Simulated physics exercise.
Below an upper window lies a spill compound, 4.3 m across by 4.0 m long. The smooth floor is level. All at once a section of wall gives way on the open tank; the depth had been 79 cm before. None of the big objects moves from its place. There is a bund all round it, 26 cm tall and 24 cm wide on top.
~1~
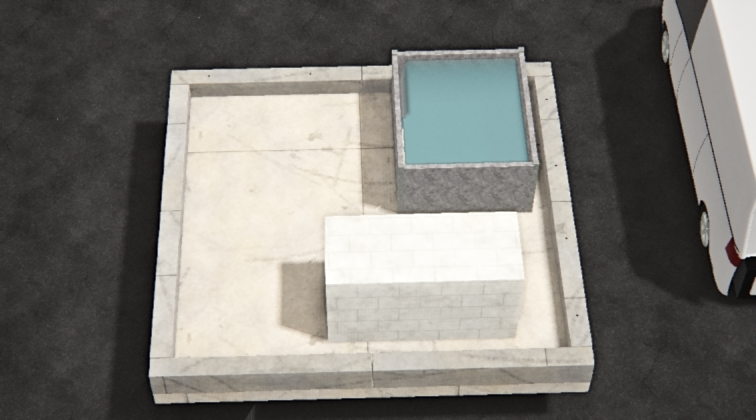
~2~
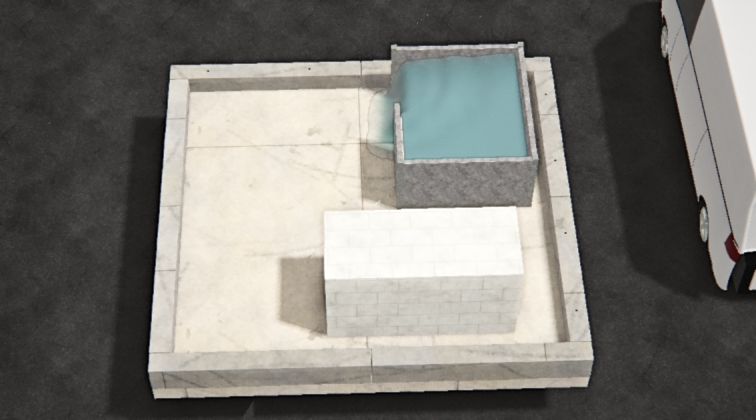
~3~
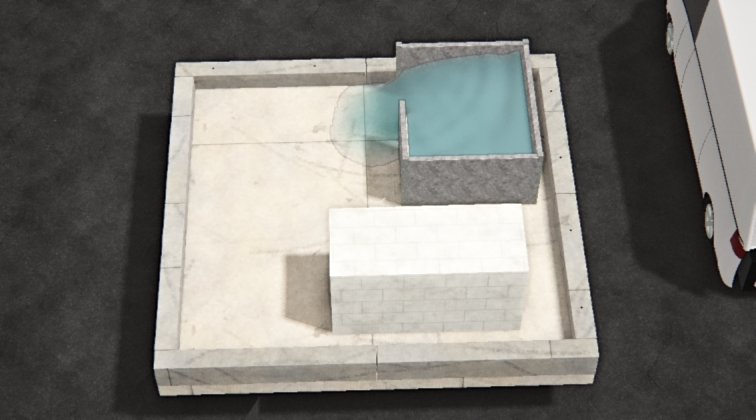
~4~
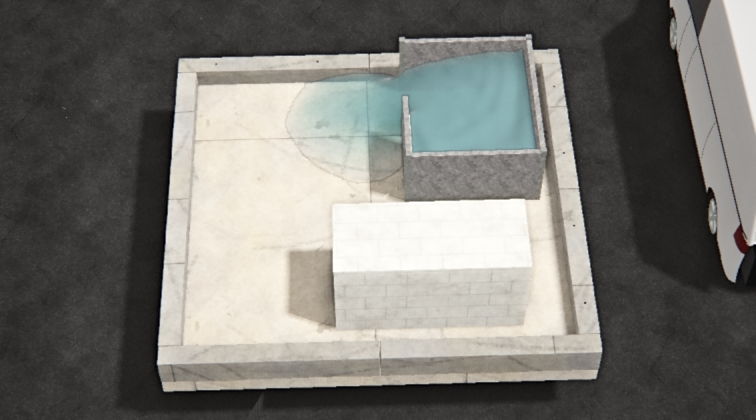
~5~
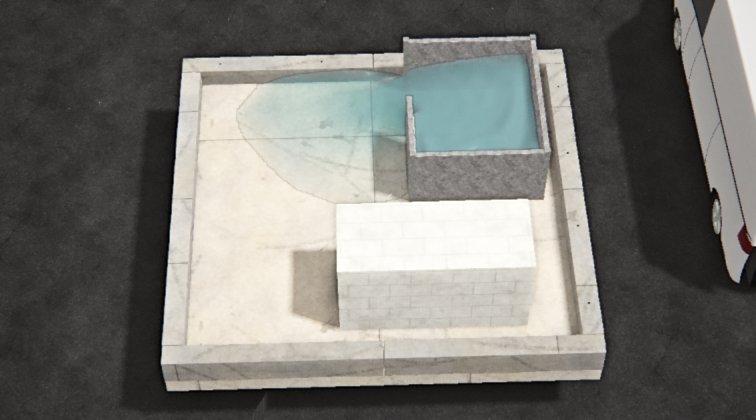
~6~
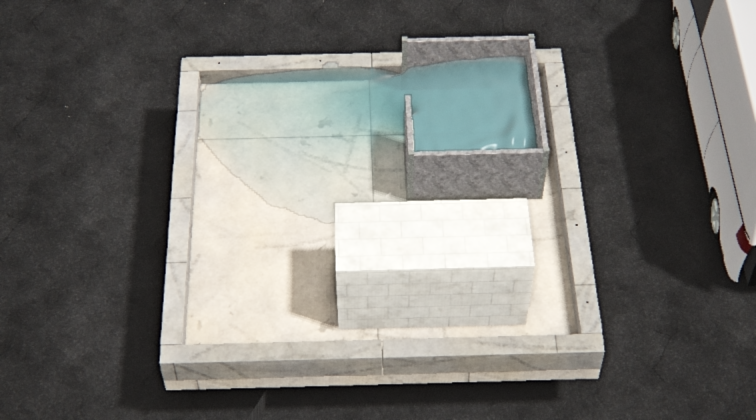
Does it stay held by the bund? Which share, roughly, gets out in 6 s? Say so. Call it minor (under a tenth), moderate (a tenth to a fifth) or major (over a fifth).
Moderate.
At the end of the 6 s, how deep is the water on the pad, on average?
About 11 centimetres.
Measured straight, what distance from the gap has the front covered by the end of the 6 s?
I'd say close to 4.2 m.
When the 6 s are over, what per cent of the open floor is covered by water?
Around 95 per cent.
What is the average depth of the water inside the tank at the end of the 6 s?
13 cm.
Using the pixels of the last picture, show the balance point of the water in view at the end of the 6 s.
Roughly (357, 213) in the last picture.
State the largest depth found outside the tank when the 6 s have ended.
Peak depth: Approx. 24 cm.
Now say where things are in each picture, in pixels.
In the first picture, the open tank at (463, 111) is whole and still, 79 cm deep.
In the second picture, the front is at (390, 92), 0.5 m from the gap at (397, 110); 0.2 m2 of floor is under water; 79 cm left at the back of the open tank.
In the third picture, water pours out at (402, 108) and has run 0.8 m, to (339, 141); deepest outside 43 cm, 77 cm at the open tank's back.
In the fourth picture, the front is at (294, 130), 1.4 m from the gap at (406, 105); 1.7 m2 of floor is under water; 70 cm left at the back of the open tank.
In the fifth picture, water pours out at (410, 105) and has run 2.1 m, to (246, 110); deepest outside 41 cm, 67 cm at the open tank's back.
In the sixth picture, the front is at (202, 99), 2.6 m from the gap at (408, 104); 4.3 m2 of floor is under water; 66 cm left at the back of the open tank.
A moment later water covers 40 % of the floor and is deepest (72 cm) near (200, 121); 0 % is over the wall.
Soon after water covers 45 % of the floor and is deepest (73 cm) near (201, 110); 1 % is over the wall.
Next water covers 55 % of the floor and is deepest (36 cm) near (202, 99); 10 % is over the wall.
Later on water covers 70 % of the floor and is deepest (28 cm) near (577, 345); 12 % is over the wall.
At the end water covers 80 % of the floor and is deepest (24 cm) near (333, 324); 12 % is over the wall.
